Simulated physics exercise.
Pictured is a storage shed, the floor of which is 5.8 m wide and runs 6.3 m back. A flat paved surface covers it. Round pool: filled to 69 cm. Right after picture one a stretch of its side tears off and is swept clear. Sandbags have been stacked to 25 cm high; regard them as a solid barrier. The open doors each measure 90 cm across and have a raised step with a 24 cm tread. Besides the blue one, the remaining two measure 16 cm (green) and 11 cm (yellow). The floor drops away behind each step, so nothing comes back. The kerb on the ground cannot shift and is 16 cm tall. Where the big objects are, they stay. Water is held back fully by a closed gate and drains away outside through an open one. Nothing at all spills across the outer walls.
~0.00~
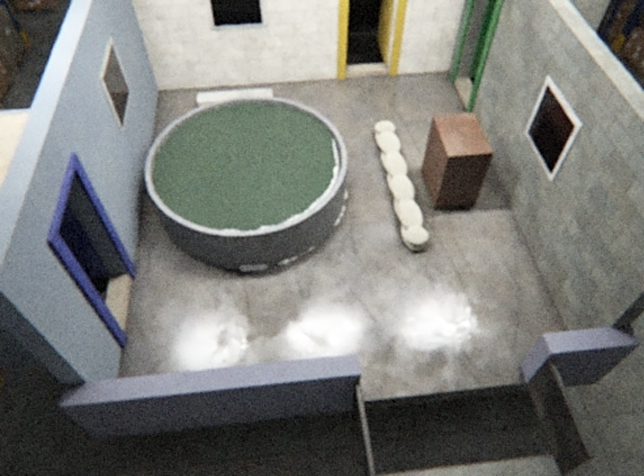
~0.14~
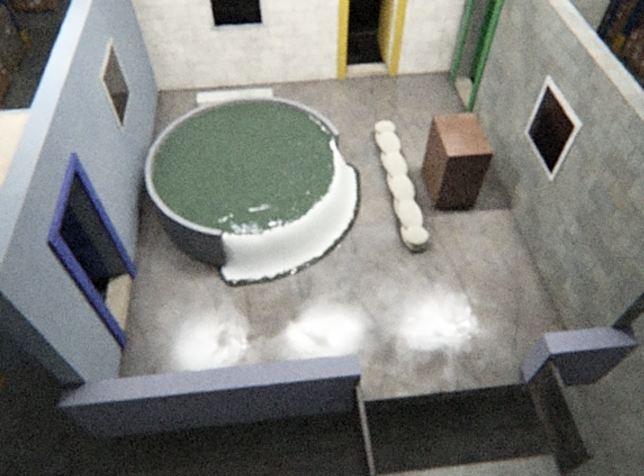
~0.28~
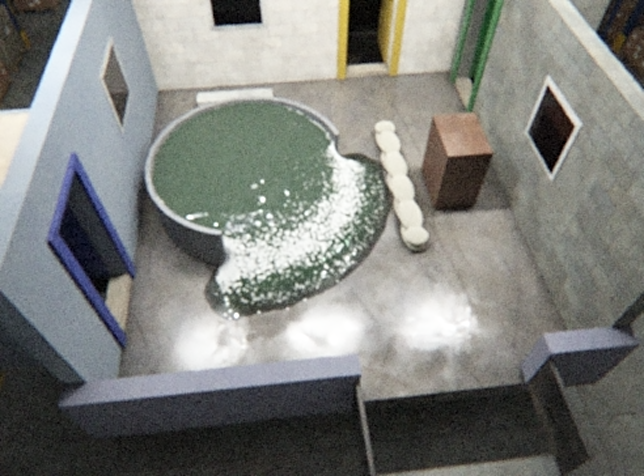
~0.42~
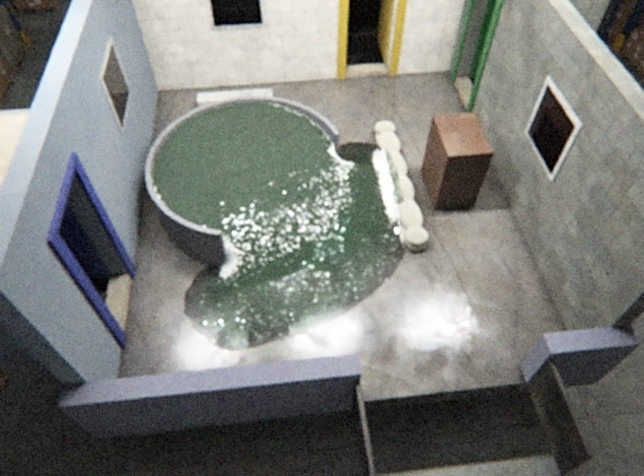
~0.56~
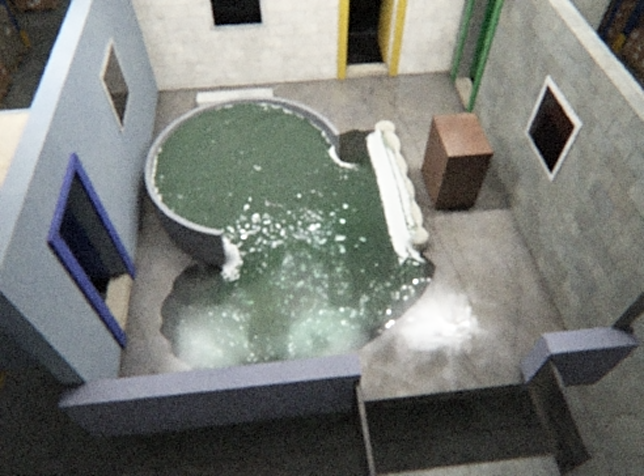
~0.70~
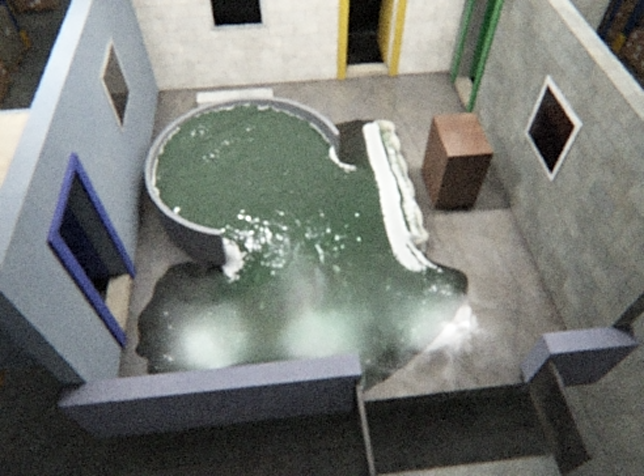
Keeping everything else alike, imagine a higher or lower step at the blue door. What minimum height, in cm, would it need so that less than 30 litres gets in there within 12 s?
About 8.5 cm.
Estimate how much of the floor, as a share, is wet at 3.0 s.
Around 75 per cent of the free floor.
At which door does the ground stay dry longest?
The answer is the green one.
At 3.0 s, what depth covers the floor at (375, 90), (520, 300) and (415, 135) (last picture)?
About 2, 14 and 2 cm respectively.
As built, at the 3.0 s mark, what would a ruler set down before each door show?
In cm: Blue 10, green 2, yellow 9.
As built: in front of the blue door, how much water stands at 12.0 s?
About 5.5 cm.
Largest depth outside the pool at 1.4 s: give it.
About 40 cm at most.
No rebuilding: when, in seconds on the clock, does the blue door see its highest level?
Roughly at 5.0 s.
After 1.4 s water covers 55 % of the floor, deepest (40 cm) near (385, 211); 3 cm at the blue door, 0 litres in over its 17 cm step.
After 3.0 s water covers 75 % of the floor, deepest (32 cm) near (578, 358); 10 cm at the blue door, 0 litres in over its 17 cm step.
After 12.0 s water covers 95 % of the floor, deepest (12 cm) near (468, 115); 6 cm at the blue door, 0 litres in over its 17 cm step.
At the blue door as built, the water arrived by 1.0 s and peaked near 13 cm at 5.0 s.
With a step of 6.5 cm, 65 litres would have come in within the 12 s; with 10.5 cm, 10 litres. So under 30 litres takes about 8.5 cm.
